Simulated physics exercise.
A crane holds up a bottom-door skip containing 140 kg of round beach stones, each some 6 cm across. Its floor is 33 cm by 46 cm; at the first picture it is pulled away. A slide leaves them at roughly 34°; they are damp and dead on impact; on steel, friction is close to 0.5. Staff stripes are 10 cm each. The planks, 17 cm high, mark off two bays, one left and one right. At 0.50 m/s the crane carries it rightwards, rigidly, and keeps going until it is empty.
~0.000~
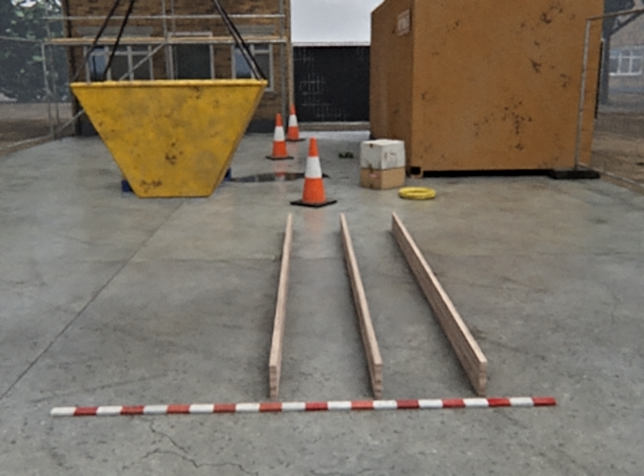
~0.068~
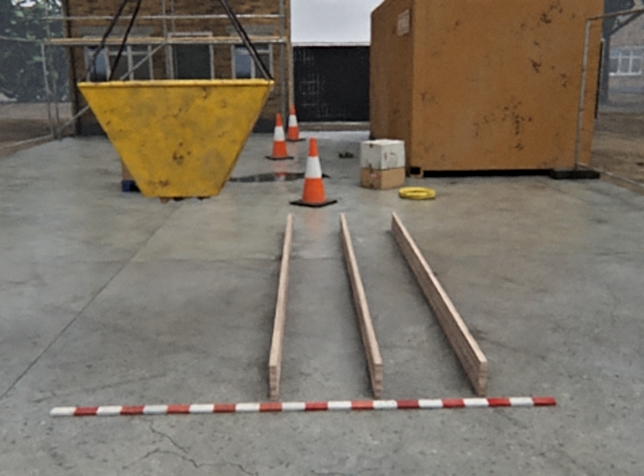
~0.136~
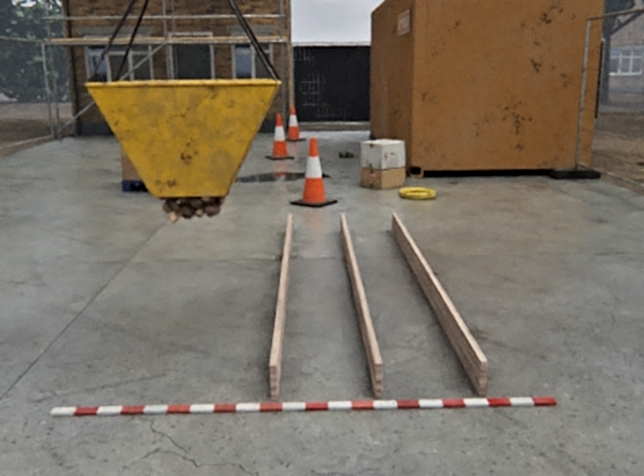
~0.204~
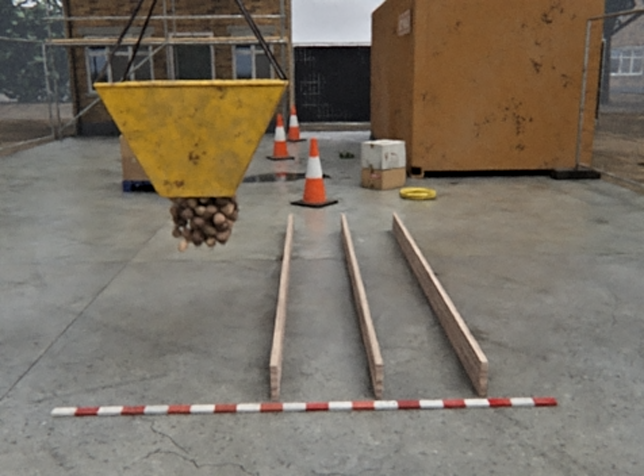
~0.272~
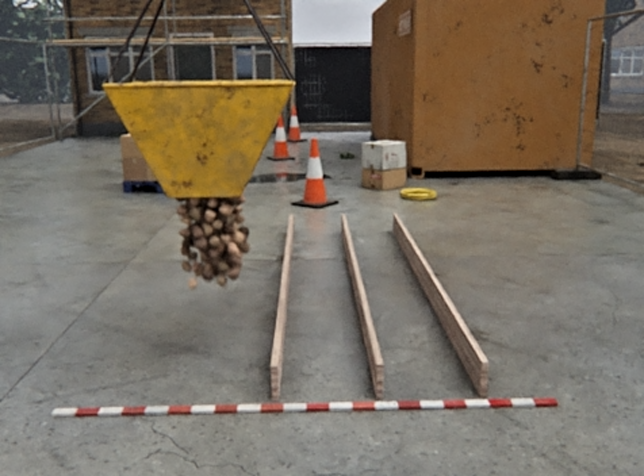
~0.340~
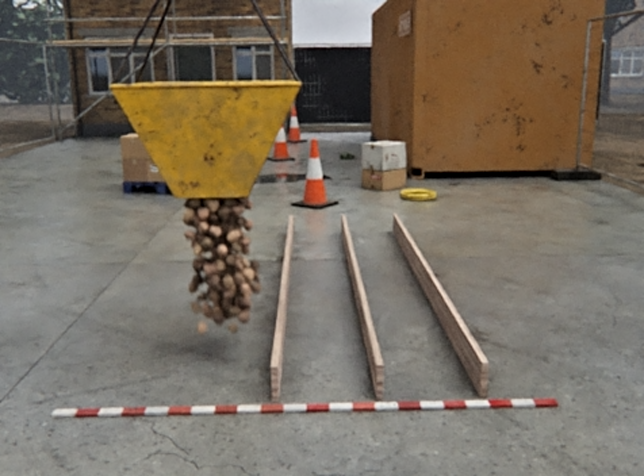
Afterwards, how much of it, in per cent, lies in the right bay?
Roughly 0 in every hundred.
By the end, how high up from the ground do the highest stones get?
They end up some 20 centimetres high.
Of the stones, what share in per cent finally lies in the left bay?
Around 20 in a hundred of them.
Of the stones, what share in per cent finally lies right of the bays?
Close to 0 %.
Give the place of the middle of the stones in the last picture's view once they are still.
They settle centred roughly at (247, 343).
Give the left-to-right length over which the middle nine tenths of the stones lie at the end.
100 cm.
After 0.7 s, 2 % in the bottom-door skip, 94 % falling or lying left of the bays, 4 % falling or lying in the left bay; the stones farthest right are at (294, 293).
After 1.1 s, 0 % in the bottom-door skip, 78 % falling or lying left of the bays, 22 % falling or lying in the left bay; the stones farthest right are at (359, 335).
After 1.7 s, 0 % in the bottom-door skip, 78 % falling or lying left of the bays, 22 % falling or lying in the left bay; the stones farthest right are at (357, 326).
After 2.6 s, 0 % in the bottom-door skip, 78 % falling or lying left of the bays, 22 % falling or lying in the left bay; the stones farthest right are at (357, 326).
After 4.5 s, 0 % in the bottom-door skip, 78 % left of the bays, 22 % in the left bay; the stones farthest right are at (357, 326).
